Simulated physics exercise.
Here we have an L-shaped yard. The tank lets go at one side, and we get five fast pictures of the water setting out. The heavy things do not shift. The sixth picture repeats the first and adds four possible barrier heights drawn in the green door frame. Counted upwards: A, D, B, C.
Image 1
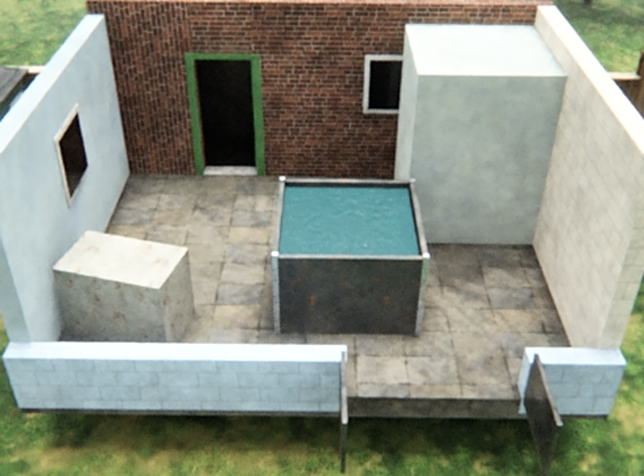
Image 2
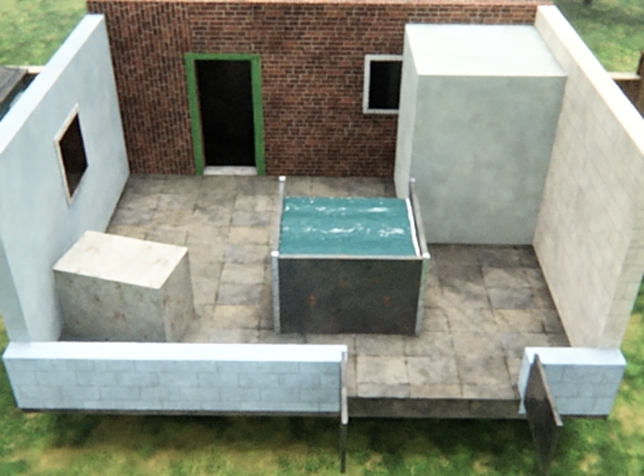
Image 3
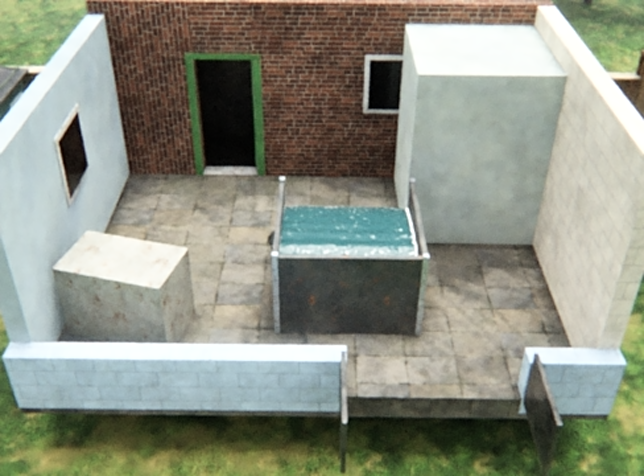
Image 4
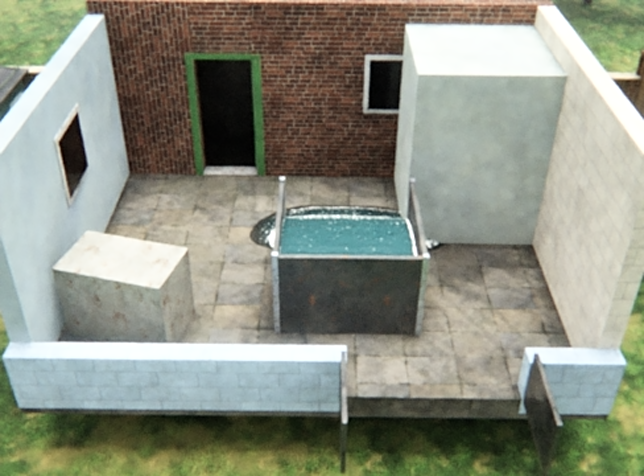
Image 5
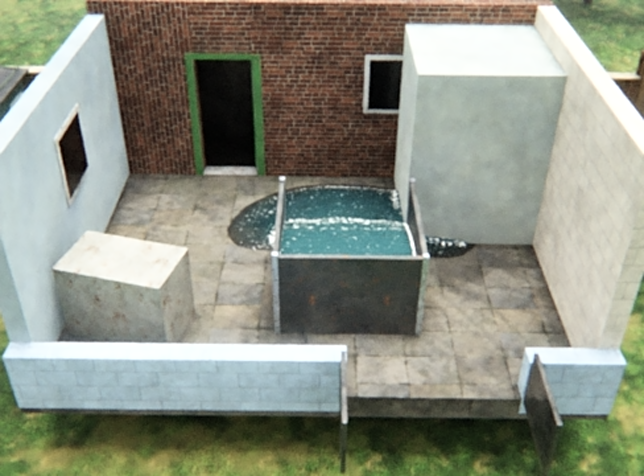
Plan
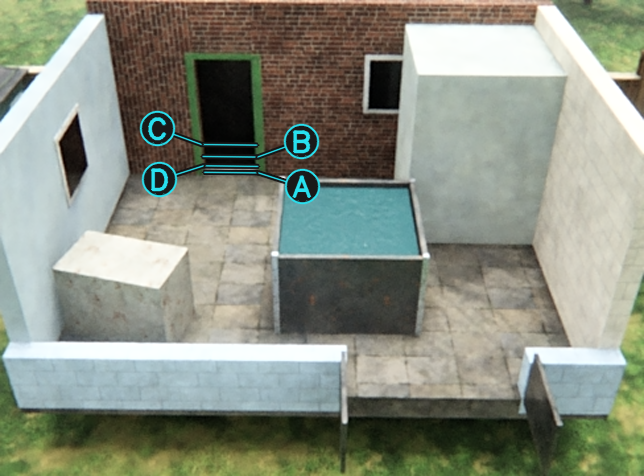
Walled yard with a green-framed doorway, water pouring from the back of a dark square tank and spreading across the paving behind.
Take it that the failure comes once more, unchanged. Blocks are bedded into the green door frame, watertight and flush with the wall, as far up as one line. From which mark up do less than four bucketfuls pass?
B.
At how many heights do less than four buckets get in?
Two of the four.
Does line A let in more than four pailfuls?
Yes.
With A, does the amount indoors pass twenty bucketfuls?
Yes.
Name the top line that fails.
That would be D.
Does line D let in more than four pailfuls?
Yes, that goes wrong.
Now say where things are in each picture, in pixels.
Water in the tank at rest, its middle at (349, 221); foot of the green doorway at (231, 175); open gate at (436, 343).
Water covers 2 % of the ground, its front hidden from here.
Water covers 6 % of the ground, its front hidden from here.
Water covers 11 % of the ground, its front hidden from here.
Water covers 19 % of the ground and shows as far out as (318, 187).
On the marked copy, A at (231, 172); B at (230, 156); C at (229, 144); D at (230, 166); from the bottom up A, D, B, C.
With A, dozens of bucketfuls pour in.
With B, a splash gets over, under a bucket.
With C, nothing gets over.
With D, about 7 bucketfuls get in.
